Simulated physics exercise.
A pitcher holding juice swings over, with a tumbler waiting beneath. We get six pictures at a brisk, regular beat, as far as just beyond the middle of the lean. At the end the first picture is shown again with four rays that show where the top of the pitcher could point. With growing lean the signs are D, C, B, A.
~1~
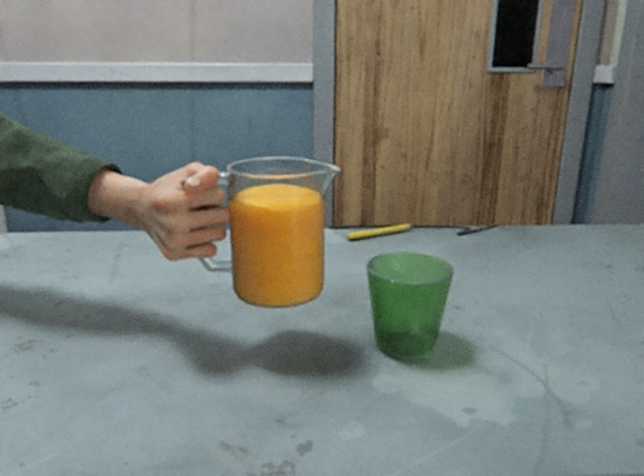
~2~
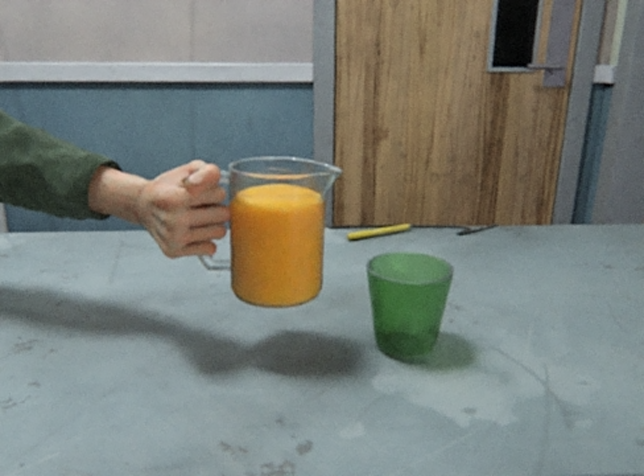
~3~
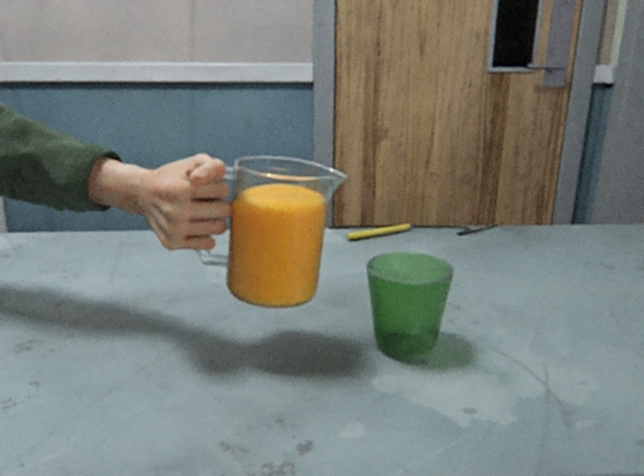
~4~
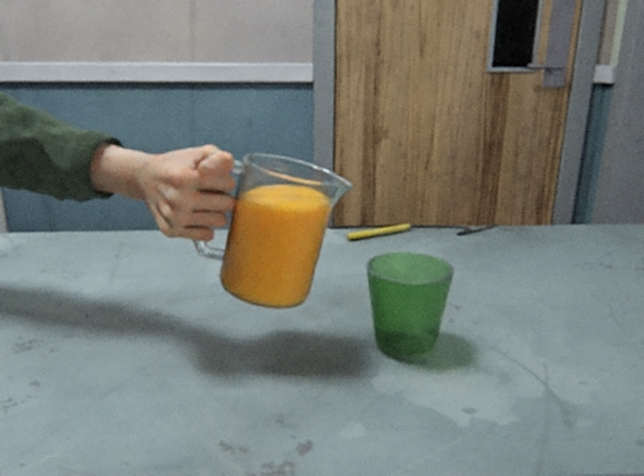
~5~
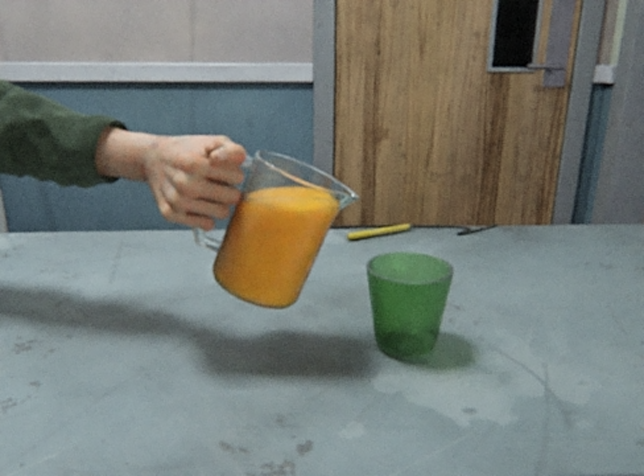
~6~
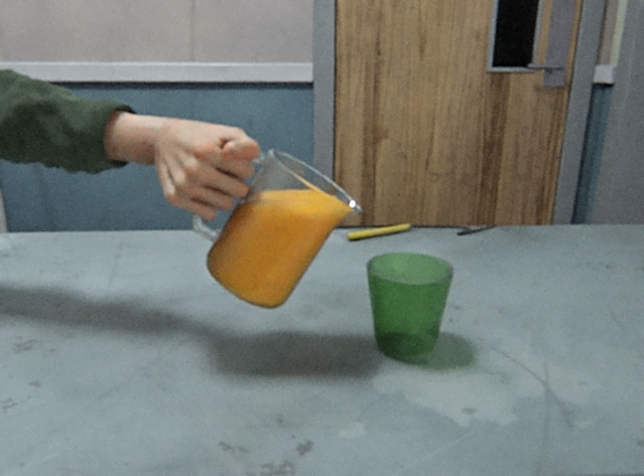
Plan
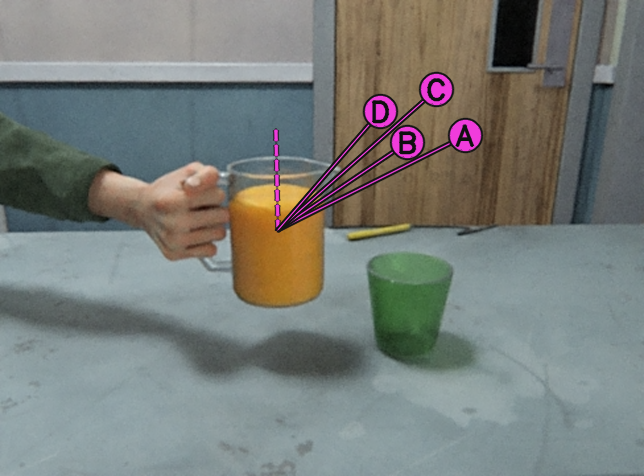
Glass pitcher of orange juice, held by a hand from the left, tilting gradually rightward above a table beside a green tumbler.
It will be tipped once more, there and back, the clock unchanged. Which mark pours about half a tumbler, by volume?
Tilt A.
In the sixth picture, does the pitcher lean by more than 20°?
Yes.
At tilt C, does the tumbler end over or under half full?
Under half.
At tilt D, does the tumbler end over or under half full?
Under.
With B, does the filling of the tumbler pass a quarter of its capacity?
Yes.
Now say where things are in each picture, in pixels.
Upright, lip at (338, 169); rim of the tumbler round (410, 266); nothing has left yet, in the first picture.
Upright, lip at (340, 171); nothing has left yet, in the second picture.
Tipped about 6°, lip at (345, 176); nothing has left yet, in the third picture.
Tipped about 14°, lip at (351, 185); nothing has left yet, in the fourth picture.
Tipped about 23°, lip at (357, 197); nothing has left yet, in the fifth picture.
Tipped about 32°, lip at (361, 210); nothing has left yet, in the sixth picture.
On the marked copy, A at (449, 143); B at (393, 152); C at (424, 100); D at (369, 124).
Choosing A, the tumbler ends with about 49 % of what it can hold.
Choosing B, the tumbler ends with about 33 % of what it can hold.
Choosing C, the tumbler ends with about 21 % of what it can hold.
Choosing D, the tumbler ends with about 11 % of what it can hold.
